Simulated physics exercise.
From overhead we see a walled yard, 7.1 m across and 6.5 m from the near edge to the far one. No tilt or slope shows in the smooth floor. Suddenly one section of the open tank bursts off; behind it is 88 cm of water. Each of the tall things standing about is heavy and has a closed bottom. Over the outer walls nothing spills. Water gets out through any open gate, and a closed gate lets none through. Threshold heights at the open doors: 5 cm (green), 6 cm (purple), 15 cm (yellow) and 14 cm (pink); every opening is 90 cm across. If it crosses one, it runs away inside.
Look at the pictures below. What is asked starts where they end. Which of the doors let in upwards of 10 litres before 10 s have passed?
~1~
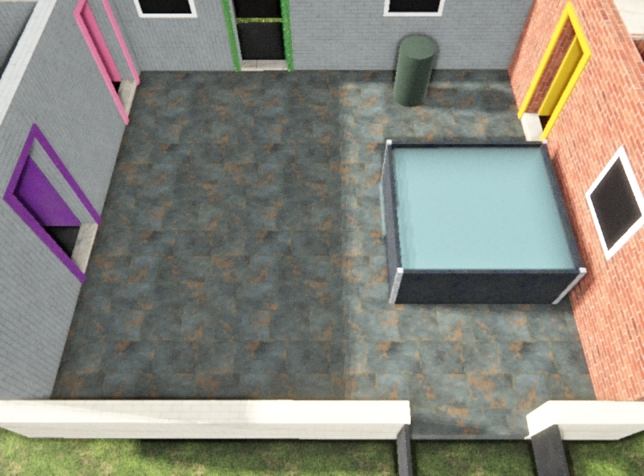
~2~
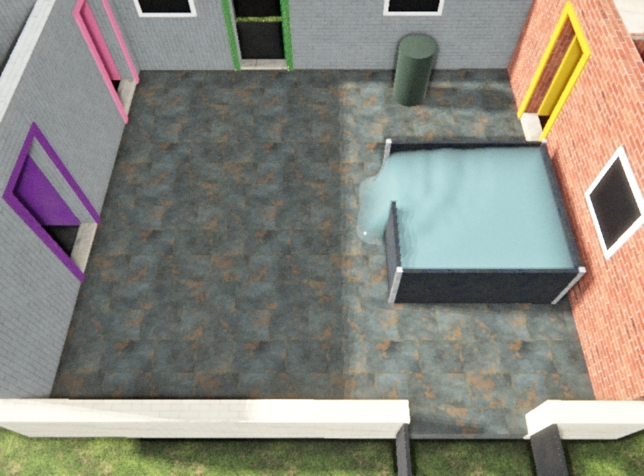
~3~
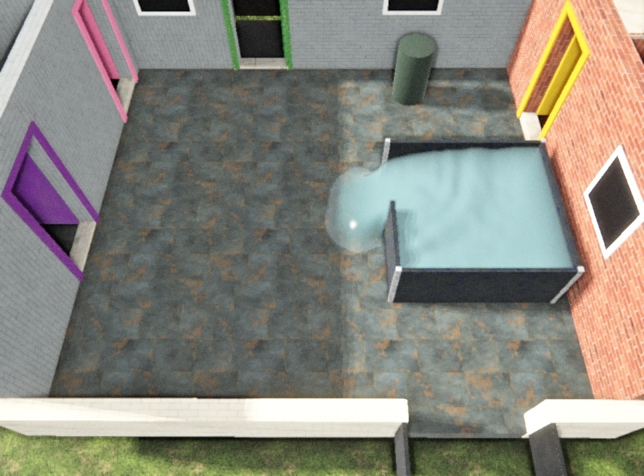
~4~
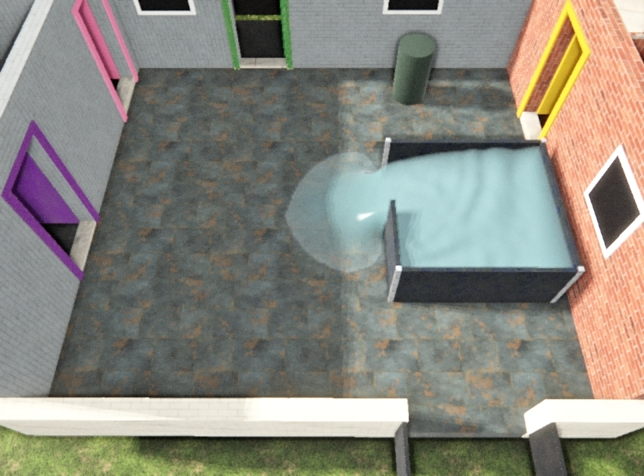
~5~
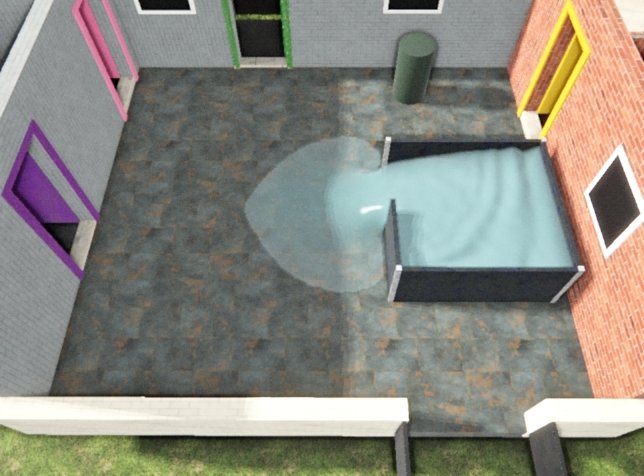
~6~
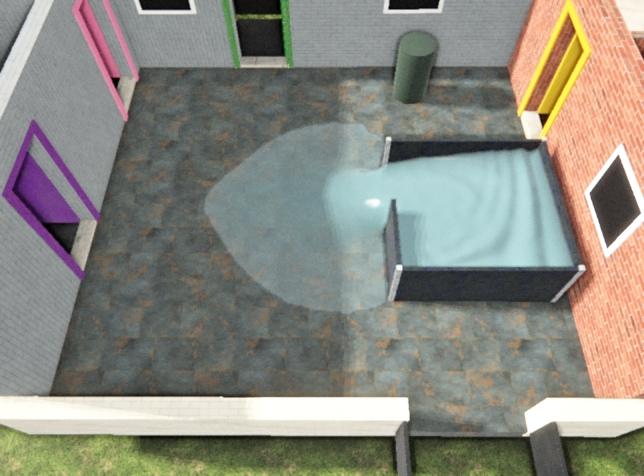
Result: At the green door the amount will climb above the limit, at the purple door the amount will climb above the limit, at the yellow door the amount will stay short of the limit, at the pink door the amount will climb above the limit.
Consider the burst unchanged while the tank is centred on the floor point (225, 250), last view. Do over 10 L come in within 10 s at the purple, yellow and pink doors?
Checking each door against the limit: Purple tops it, yellow does not exceed it, pink tops it.
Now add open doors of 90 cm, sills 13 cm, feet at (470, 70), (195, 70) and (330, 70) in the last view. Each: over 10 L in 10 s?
In turn: Short of it, beyond it, short of it.
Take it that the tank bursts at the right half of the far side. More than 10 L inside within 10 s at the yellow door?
Then yellow exceeds it.
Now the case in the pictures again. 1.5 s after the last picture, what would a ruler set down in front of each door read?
Centimetres: Green 9 / purple 20 / yellow 0 / pink 23.
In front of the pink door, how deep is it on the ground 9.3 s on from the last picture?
Reading: Close to 10.0 cm.
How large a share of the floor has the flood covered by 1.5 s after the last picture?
I'd guess around 60 %.
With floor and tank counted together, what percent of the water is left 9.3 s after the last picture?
82 %.
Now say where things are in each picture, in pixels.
Still water, 88 cm deep, in the open tank at (476, 205), in the first picture.
The front is at (369, 240), 0.7 m from the gap at (389, 196); 0.4 m2 of floor is under water; 88 cm left at the back of the open tank, in the second picture.
The front is at (341, 243), 1.0 m from the gap at (387, 198); 1.0 m2 of floor is under water; 88 cm left at the back of the open tank, in the third picture.
Water pours out at (387, 199) and has run 1.5 m, to (292, 219); typically 10 cm deep outside, 88 cm at the open tank's back, in the fourth picture.
Water pours out at (388, 198) and has run 2.2 m, to (252, 200); typically 7 cm deep outside, 83 cm at the open tank's back, in the fifth picture.
Water pours out at (388, 197) and has run 2.8 m, to (212, 194); typically 5 cm deep outside, 75 cm at the open tank's back, in the sixth picture.
Then, 0.7 s after the last picture water covers 45 % of the floor and is deepest (46 cm) near (371, 203); green door not reached, purple door 9 cm at the sill, 2 L in, yellow door not reached, pink door not reached.
Then, 1.5 s after the last picture water covers 60 % of the floor and is deepest (36 cm) near (139, 72); green door 9 cm at the sill, 15 L in, purple door 20 cm at the sill, 75 L in, yellow door not reached, pink door 23 cm at the sill, 6 L in.
Then, 2.8 s after the last picture water covers 60 % of the floor and is deepest (28 cm) near (136, 85); green door 9 cm at the sill, 48 L in, purple door 20 cm at the sill, 221 L in, yellow door not reached, pink door 27 cm at the sill, 73 L in.
Then, 5.3 s after the last picture water covers 75 % of the floor and is deepest (18 cm) near (46, 410); green door 14 cm at the sill, 124 L in, purple door 17 cm at the sill, 360 L in, yellow door not reached, pink door 13 cm at the sill, 111 L in.
Then, 9.3 s after the last picture water covers 100 % of the floor and is deepest (16 cm) near (573, 331); green door 8 cm at the sill, 187 L in, purple door 11 cm at the sill, 439 L in, yellow door 6 cm at the sill, 0 L in, pink door 10 cm at the sill, 111 L in.
